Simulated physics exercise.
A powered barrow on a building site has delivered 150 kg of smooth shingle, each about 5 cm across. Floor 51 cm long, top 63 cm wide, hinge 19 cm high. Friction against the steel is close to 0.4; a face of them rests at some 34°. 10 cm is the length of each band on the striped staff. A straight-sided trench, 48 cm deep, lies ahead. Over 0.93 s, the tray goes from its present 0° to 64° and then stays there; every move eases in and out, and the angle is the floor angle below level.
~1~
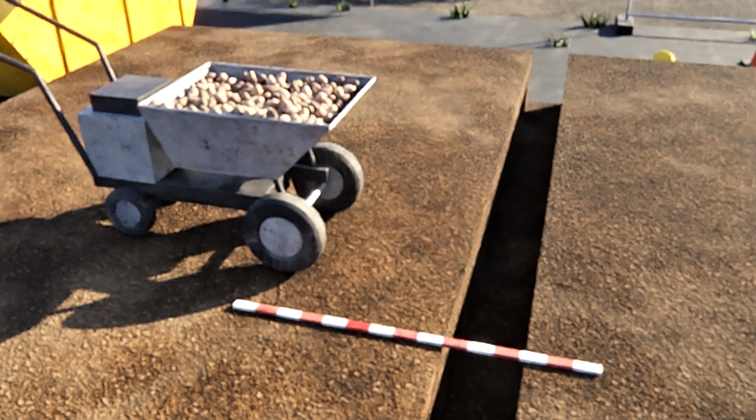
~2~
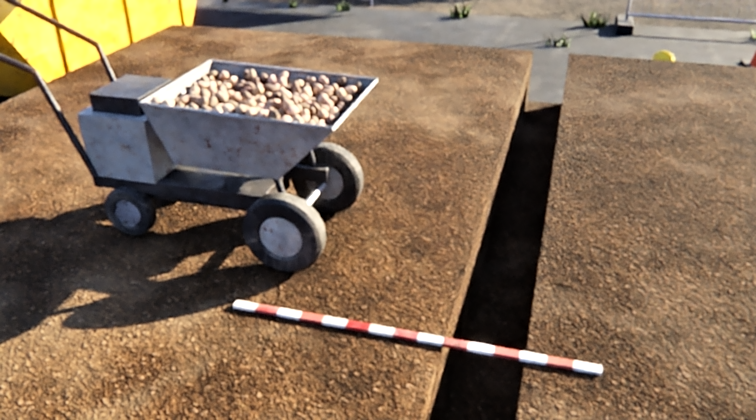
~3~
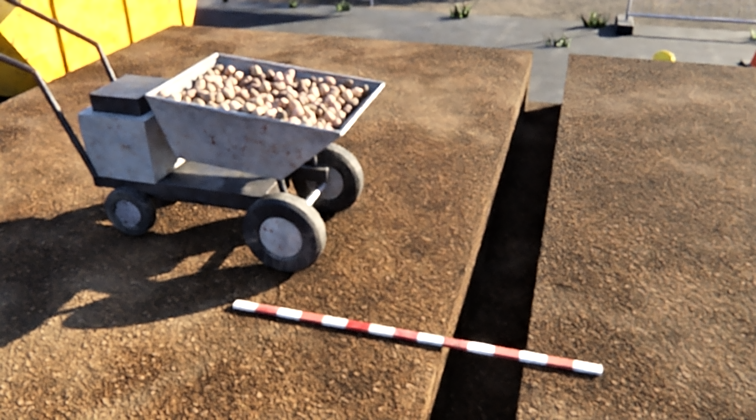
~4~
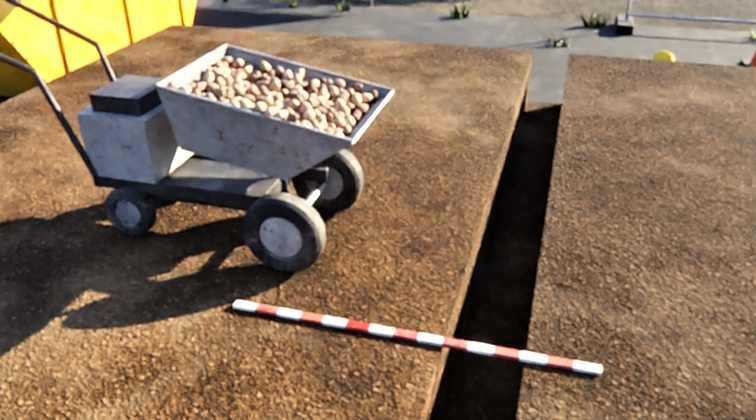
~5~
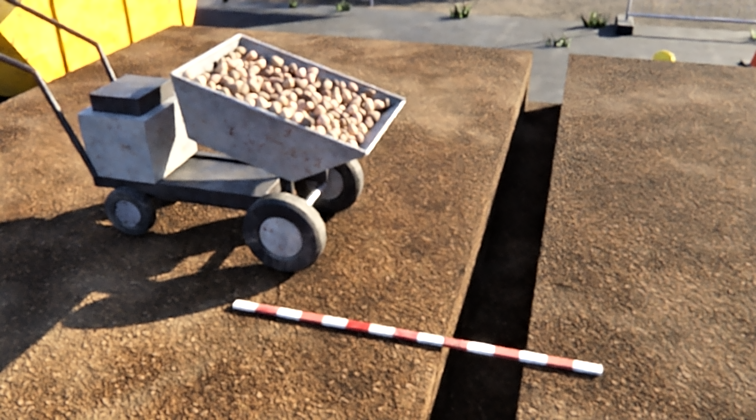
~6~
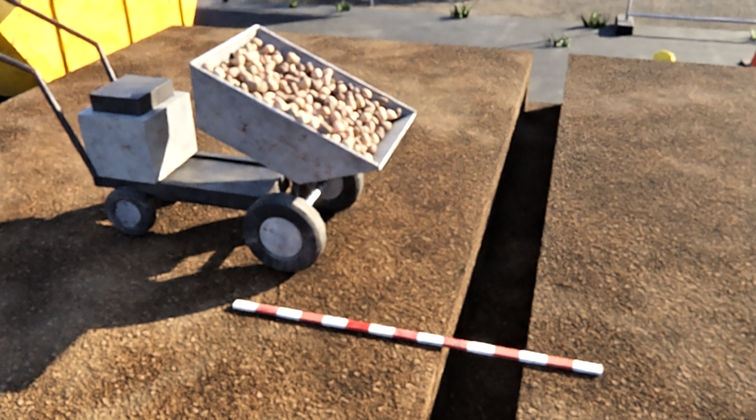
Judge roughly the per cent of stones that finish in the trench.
An estimated 87 per cent finish in the trench.
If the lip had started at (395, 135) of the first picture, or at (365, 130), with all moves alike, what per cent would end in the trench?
The first gives about 65 percent and the second about 90 percent.
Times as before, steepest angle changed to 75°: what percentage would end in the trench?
It would be near 75 per cent.
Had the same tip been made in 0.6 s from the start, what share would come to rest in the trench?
My guess is near 90 percent.
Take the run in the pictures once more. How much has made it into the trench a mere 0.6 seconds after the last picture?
Around 20 per cent of it.
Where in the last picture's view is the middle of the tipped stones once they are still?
Roughly (493, 330), I'd say.
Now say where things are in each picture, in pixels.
Lip at (330, 128), floor tilted 0°, highest stones at (287, 85), in the first picture.
The tray is at 1°, its lip at (333, 129); the top of the load is at (271, 81), in the second picture.
The tray is at 5°, its lip at (341, 134); the top of the load is at (227, 76), in the third picture.
Lip at (353, 142), floor tilted 10°, highest stones at (223, 71), in the fourth picture.
The tray is at 17°, its lip at (366, 154); the top of the load is at (233, 60), in the fifth picture.
Lip at (380, 168), floor tilted 24°, highest stones at (250, 52), in the sixth picture.
Then, 0.3 s after the last picture the floor is at 54°, 100 % in the tray; the foremost stones are at (425, 191).
Then, 0.6 s after the last picture the floor is at 64°, 64 % in the tray, 16 % short of the trench, 20 % in the trench; the foremost stones are at (509, 312).
Then, 1.0 s after the last picture the floor is at 64°, 24 % in the tray, 14 % short of the trench, 62 % in the trench; the foremost stones are at (543, 294).
Then, 2.9 s after the last picture the floor is at 64°, 0 % in the tray, 13 % short of the trench, 87 % in the trench; the foremost stones are at (553, 315).
